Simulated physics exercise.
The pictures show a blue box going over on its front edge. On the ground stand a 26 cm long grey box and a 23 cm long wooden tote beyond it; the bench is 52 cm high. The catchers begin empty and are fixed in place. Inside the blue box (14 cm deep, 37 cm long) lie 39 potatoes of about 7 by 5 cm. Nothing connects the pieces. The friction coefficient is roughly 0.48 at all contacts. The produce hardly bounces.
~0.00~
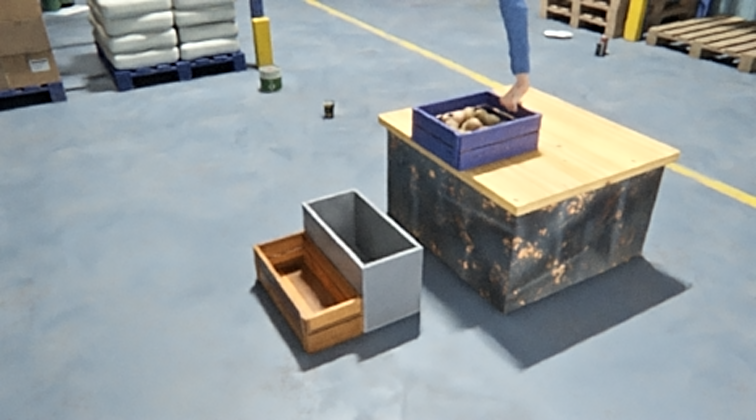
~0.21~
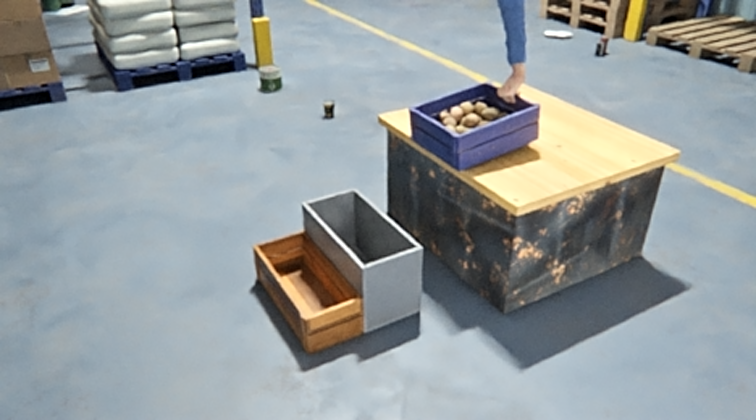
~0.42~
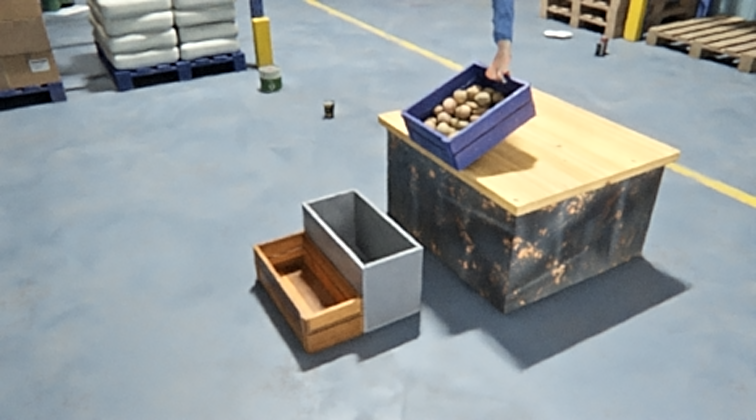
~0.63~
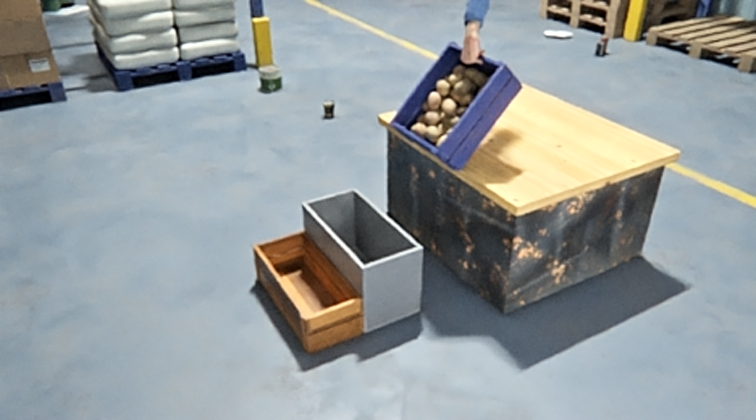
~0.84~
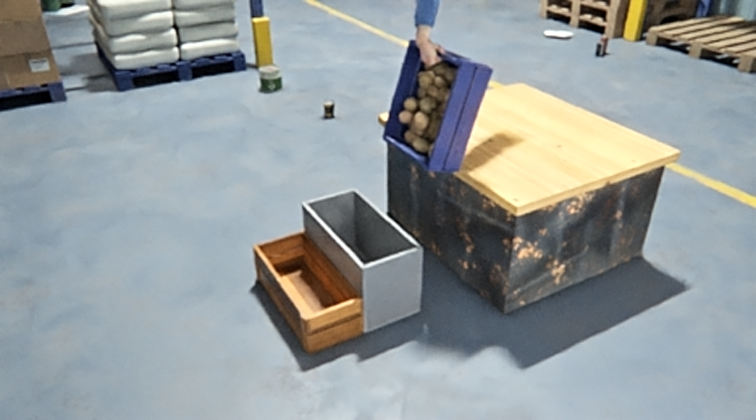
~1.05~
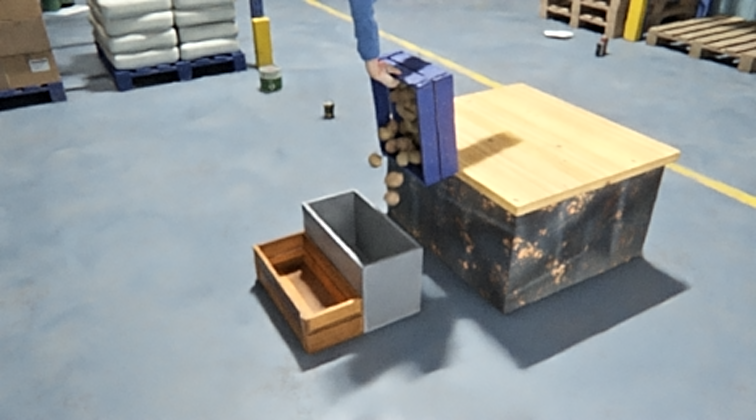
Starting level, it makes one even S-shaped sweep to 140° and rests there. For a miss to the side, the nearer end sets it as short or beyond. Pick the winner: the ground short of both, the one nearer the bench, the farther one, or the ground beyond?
Most end up in the bench-side one, the grey box.
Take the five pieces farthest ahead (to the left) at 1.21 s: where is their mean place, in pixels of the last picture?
(362, 260).
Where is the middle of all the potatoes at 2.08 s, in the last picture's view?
Around (369, 274).
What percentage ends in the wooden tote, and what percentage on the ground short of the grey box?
Shares, in order: About 0 percent and 30 percent.
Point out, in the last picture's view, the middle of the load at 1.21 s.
Estimated centre in the last picture: (399, 157).
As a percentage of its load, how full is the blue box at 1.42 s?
Around 10 per cent of the load.
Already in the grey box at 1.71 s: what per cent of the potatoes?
70 %.
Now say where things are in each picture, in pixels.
In the first frame (we follow the rim corner now nearest the camera), blue box at (464, 134); grey box at (365, 266); tilt 0°; nothing out yet.
Blue box at (460, 135); tilt 6°, in the second frame.
Blue box at (450, 139); tilt 23°, in the third frame.
Blue box at (438, 150); tilt 46°, in the fourth frame.
Blue box at (428, 166); tilt 72°, in the fifth frame.
Blue box at (425, 183); grey box at (365, 266); tilt 98°; 3 out, the lowest potato at (392, 197), in the sixth frame.
After 1.21 s, tilt 115°; 32 still in the blue box, 5 in the grey box and 2 in the air.
After 1.42 s, tilt 133°; 3 still in the blue box, 24 in the grey box and 12 in the air.
After 1.71 s, tilt 140°; 28 in the grey box, 8 on the ground short of the grey box and 3 in the air.
When it is over (at 2.08 s), 28 in the grey box and 11 on the ground short of the grey box.
